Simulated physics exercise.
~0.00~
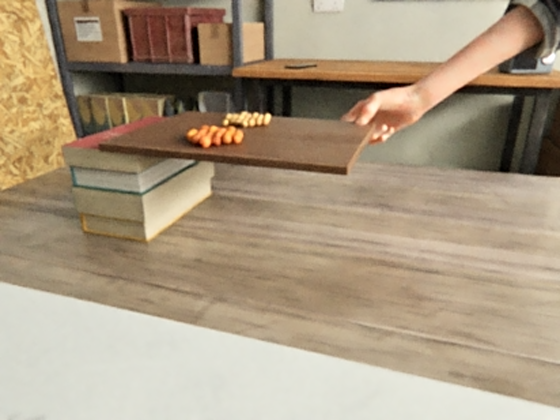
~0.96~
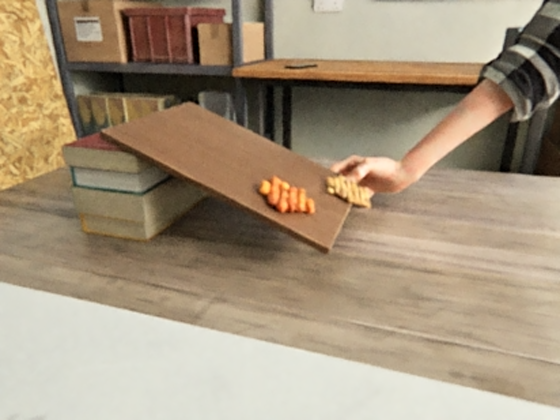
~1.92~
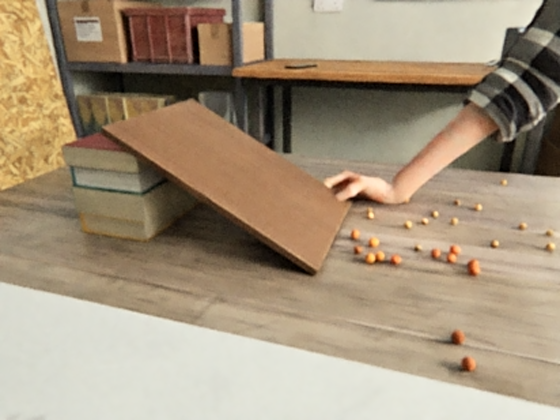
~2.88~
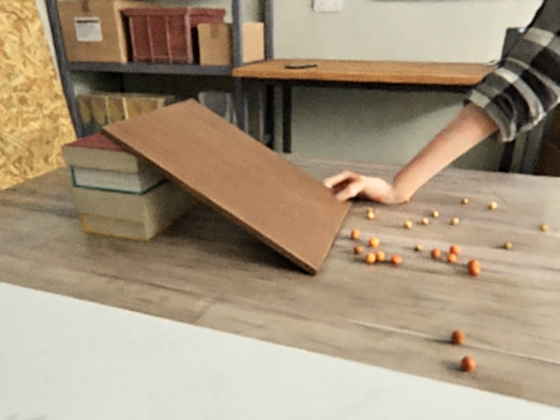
Brown board propped on books being lowered by a hand, orange and yellowish balls rolling off and scattering across the wooden table.
